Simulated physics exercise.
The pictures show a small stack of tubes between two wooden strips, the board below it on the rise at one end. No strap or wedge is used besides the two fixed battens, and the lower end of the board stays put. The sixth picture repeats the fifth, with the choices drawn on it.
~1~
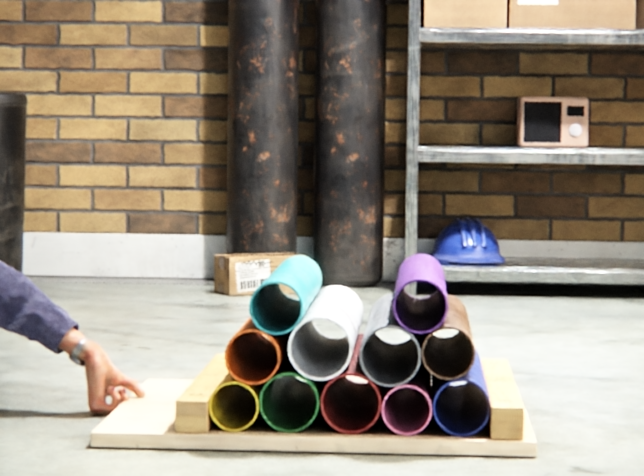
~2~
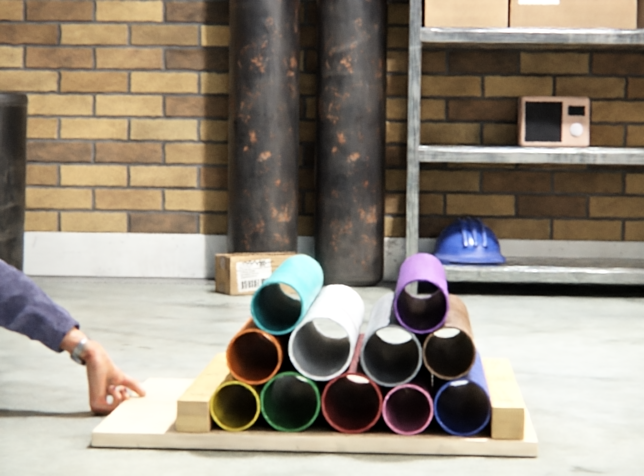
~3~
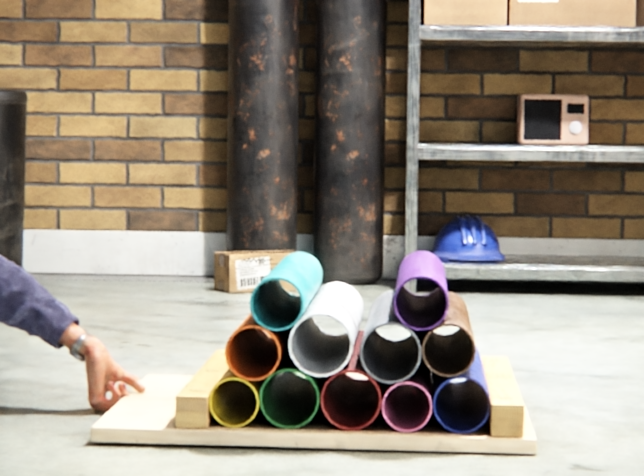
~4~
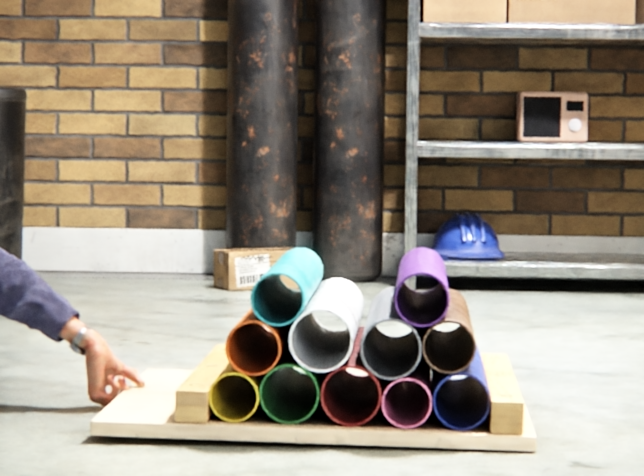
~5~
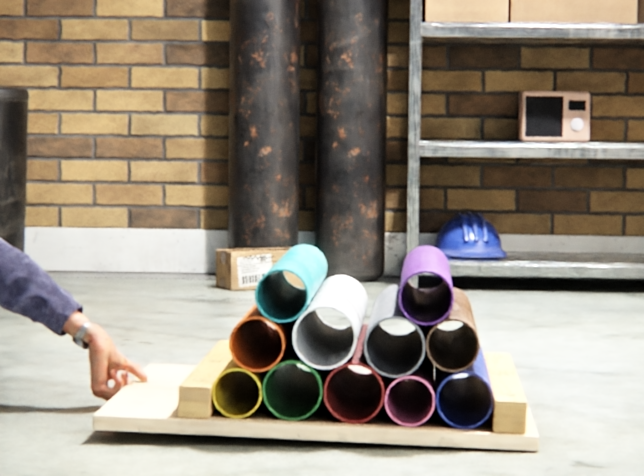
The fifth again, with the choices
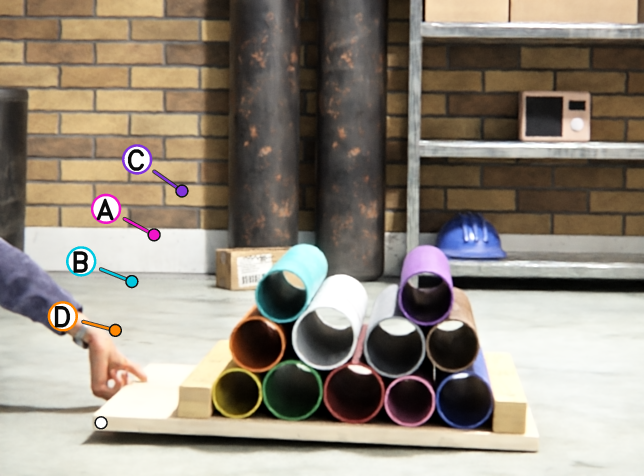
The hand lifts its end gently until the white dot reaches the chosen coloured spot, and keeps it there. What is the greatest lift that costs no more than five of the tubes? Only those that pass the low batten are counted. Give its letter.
Stop at C.
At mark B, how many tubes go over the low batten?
It comes to three.
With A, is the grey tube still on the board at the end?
The grey tube: No.
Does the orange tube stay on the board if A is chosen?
The orange tube: Yes.
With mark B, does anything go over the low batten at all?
At B: Yes.
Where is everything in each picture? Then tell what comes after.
In the first picture, white tube (320, 348); orange tube (252, 357); purple tube (420, 306).
In the second picture, purple tube (421, 305); turquoise tube (277, 307).
In the third picture, board (323, 396); yellow tube (234, 402); pink tube (407, 406).
In the fourth picture, board (322, 391); yellow tube (234, 397); green tube (289, 394).
In the fifth picture, board (325, 388); yellow tube (237, 393); green tube (292, 390).
On the marked copy, A at (154, 235); B at (132, 282); C at (182, 191); D at (115, 330); the white dot at (101, 423).
With C. Early on, board at 19°.
Further on, board at 34°.
At the end, board at 34°, five over the low batten.
As for the rest, A five over the low batten; B three over the low batten (grey, brown, purple); D two over the low batten (brown, purple).
